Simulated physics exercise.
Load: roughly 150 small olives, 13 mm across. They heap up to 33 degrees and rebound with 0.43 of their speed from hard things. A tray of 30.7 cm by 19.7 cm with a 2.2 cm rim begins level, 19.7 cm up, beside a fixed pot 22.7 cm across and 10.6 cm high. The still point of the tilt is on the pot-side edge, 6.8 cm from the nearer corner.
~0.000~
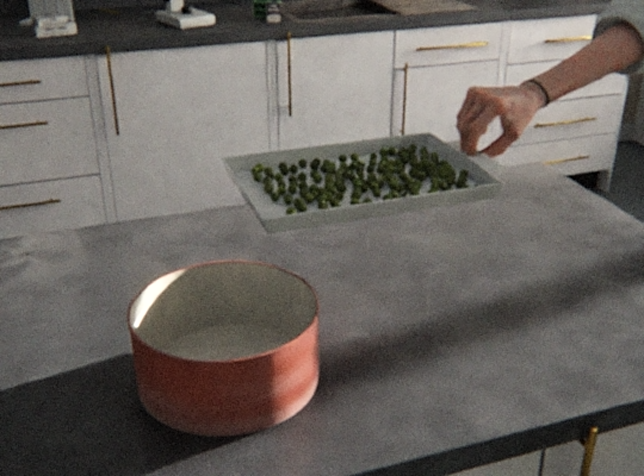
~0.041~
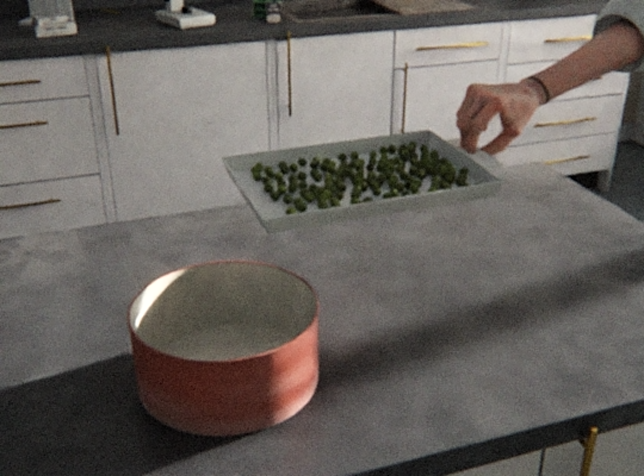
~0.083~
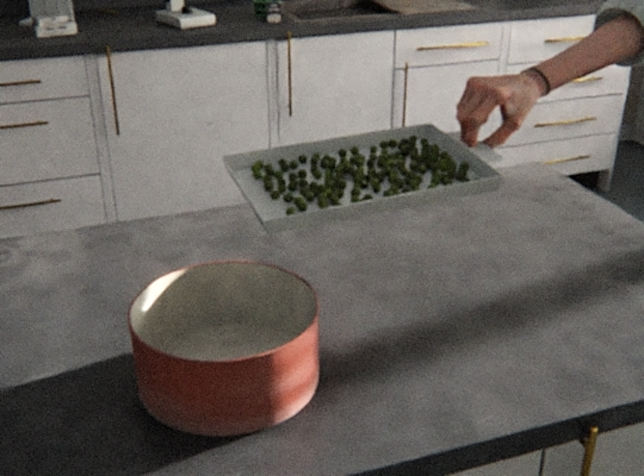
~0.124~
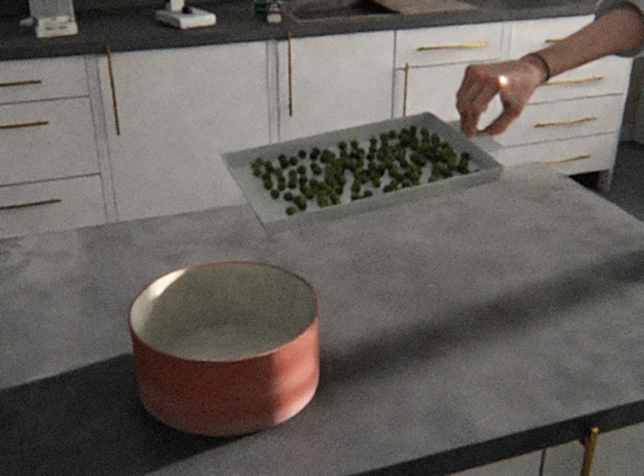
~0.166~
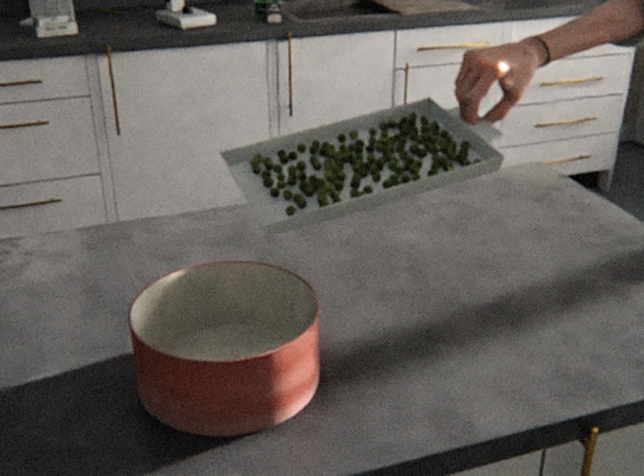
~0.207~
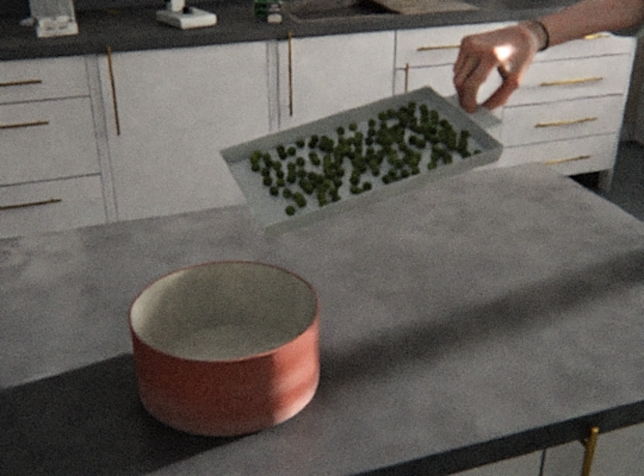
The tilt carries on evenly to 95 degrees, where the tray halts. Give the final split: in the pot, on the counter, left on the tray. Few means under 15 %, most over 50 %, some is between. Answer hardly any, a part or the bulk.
Pot the bulk, counter hardly any, tray hardly any.
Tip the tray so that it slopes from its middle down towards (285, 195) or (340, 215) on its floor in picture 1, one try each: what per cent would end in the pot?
Some 55 and 65 per cent.
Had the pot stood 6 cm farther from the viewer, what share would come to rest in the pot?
Then about 90 per cent.
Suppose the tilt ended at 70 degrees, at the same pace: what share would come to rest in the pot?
It would be near 25 per cent.
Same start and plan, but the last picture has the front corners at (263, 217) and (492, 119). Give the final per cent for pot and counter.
Pot 50, counter 50.
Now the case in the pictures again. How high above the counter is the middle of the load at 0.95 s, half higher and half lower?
About 24 cm.
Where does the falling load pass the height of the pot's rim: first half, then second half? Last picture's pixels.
At about (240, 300), then at (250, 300).
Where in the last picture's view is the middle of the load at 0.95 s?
Around (269, 188).
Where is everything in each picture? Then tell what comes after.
Tray tilt 0 degrees, front corners at (267, 216) and (497, 182); middle of the pieces at (372, 177); pot at (224, 306), in the first picture.
Tray tilt 1 degrees, front corners at (267, 216) and (497, 180); middle of the pieces at (372, 176), in the second picture.
Tray tilt 3 degrees, front corners at (267, 217) and (498, 174); middle of the pieces at (372, 172), in the third picture.
Tray tilt 6 degrees, front corners at (267, 219) and (498, 165), lowest corner left front; middle of the pieces at (372, 166), in the fourth picture.
Tray tilt 9 degrees, front corners at (266, 221) and (498, 155), lowest corner left front; middle of the pieces at (371, 159), in the fifth picture.
Tray tilt 13 degrees, front corners at (266, 223) and (498, 145), lowest corner left front; middle of the pieces at (370, 152); pot at (225, 306). Its pace works out near 90 degrees a second, in the sixth picture.
After 0.65 s, tilt 52 degrees; the tray holds 100 %, the pot 0 %.
Then, at 0.95 s, tilt 78 degrees; the tray holds 80 %, the pot 10 %.
After 1.35 s, tilt 95 degrees; the tray holds 15 %, the pot 70 %.
By 2.2 s all is still; pot 100 %, counter 0 %, tray 0 %.
